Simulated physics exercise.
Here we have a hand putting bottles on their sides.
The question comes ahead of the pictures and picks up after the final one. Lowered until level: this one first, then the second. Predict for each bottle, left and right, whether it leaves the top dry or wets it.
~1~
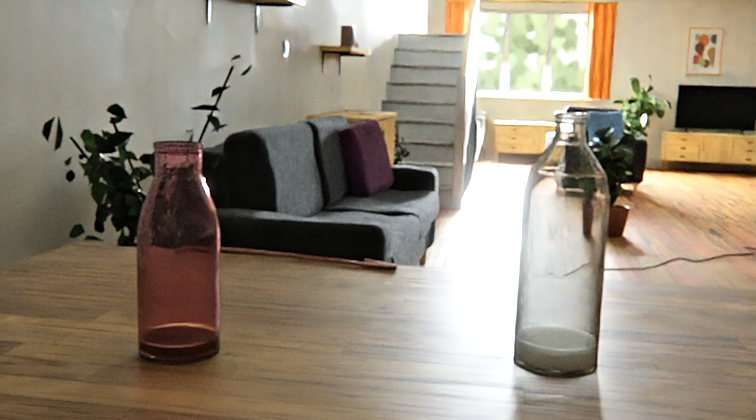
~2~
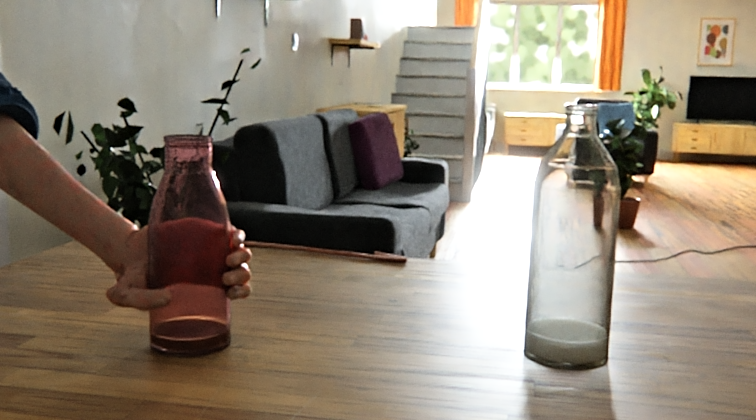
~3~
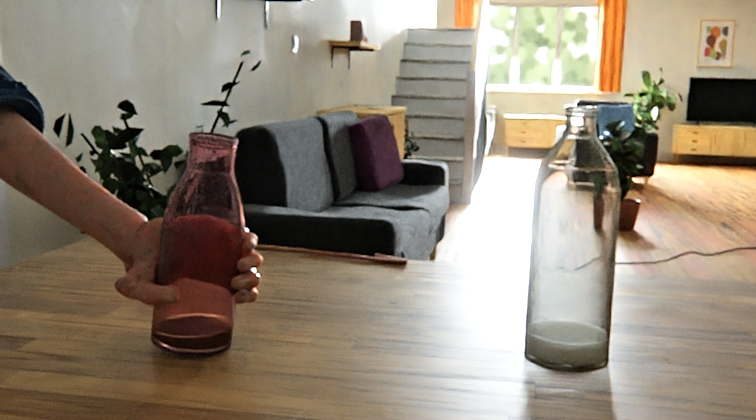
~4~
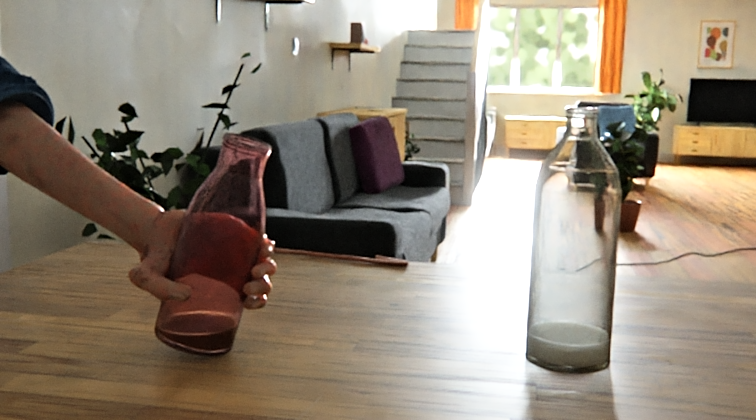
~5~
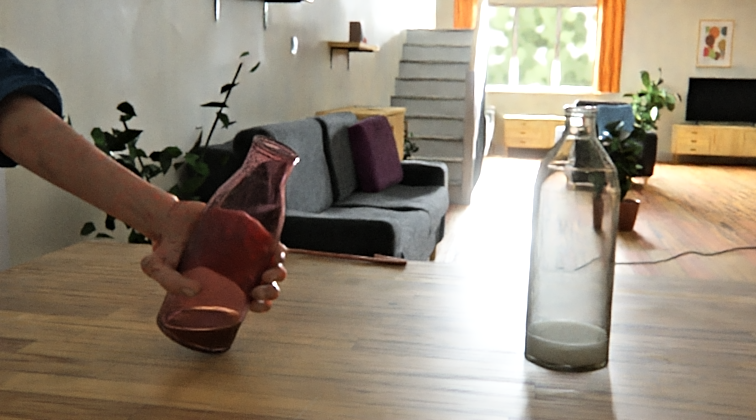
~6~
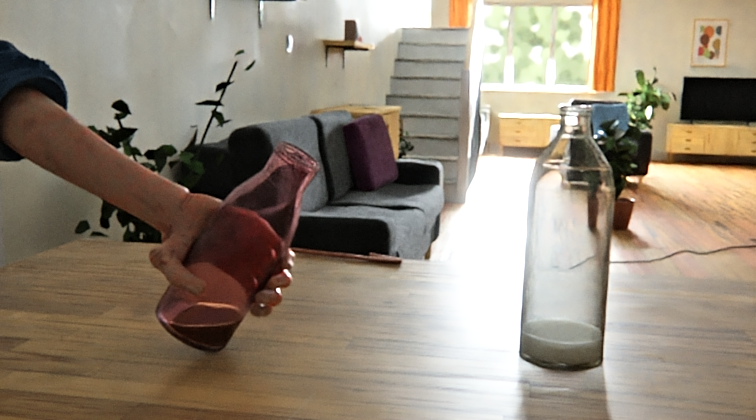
Left - leaves it dry, right - leaves it dry.
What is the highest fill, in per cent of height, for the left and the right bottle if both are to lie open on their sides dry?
About 14 % and 26 %.
Shortly, the left bottle is nearly down; left bottle, no leak.
Then, the left bottle lies flat; left bottle, no leak.
At the finish, both lie flat; left bottle, no leak; right bottle, no leak.
